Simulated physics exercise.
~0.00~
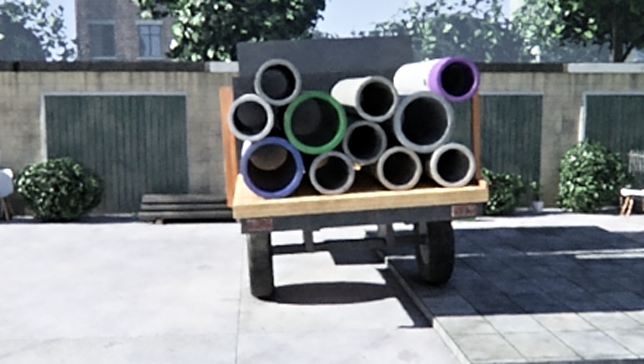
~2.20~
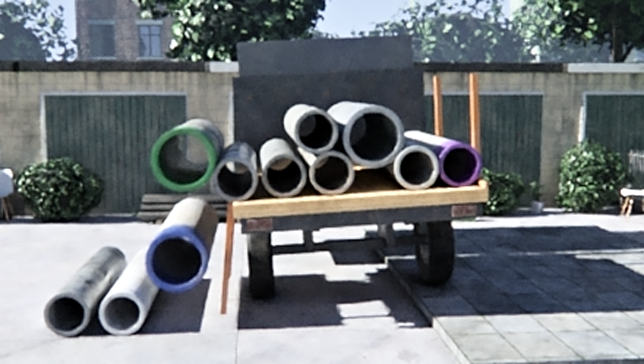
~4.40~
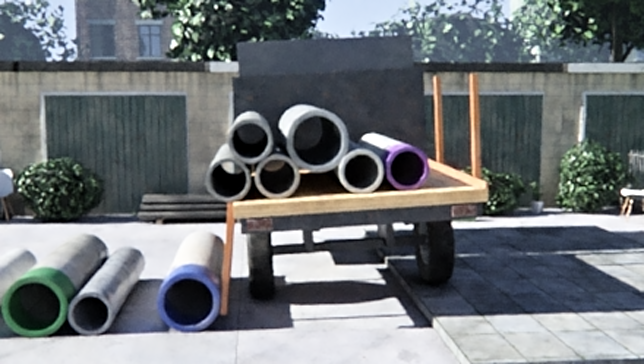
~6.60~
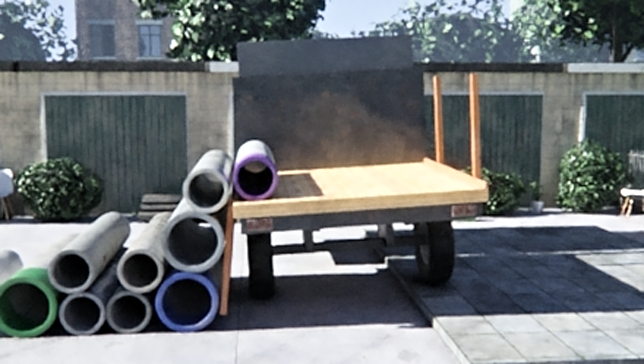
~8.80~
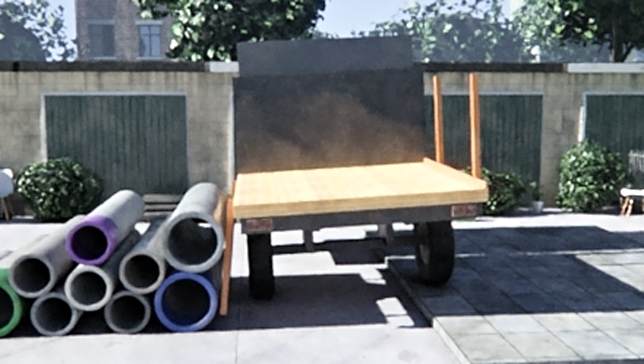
Concrete pipes stacked on a parked flatbed rolled off its left side once the posts there dropped, the blue-ended one going early, then the green, with the purple among the last, until the deck was bare and they lay heaped on the ground beside it.
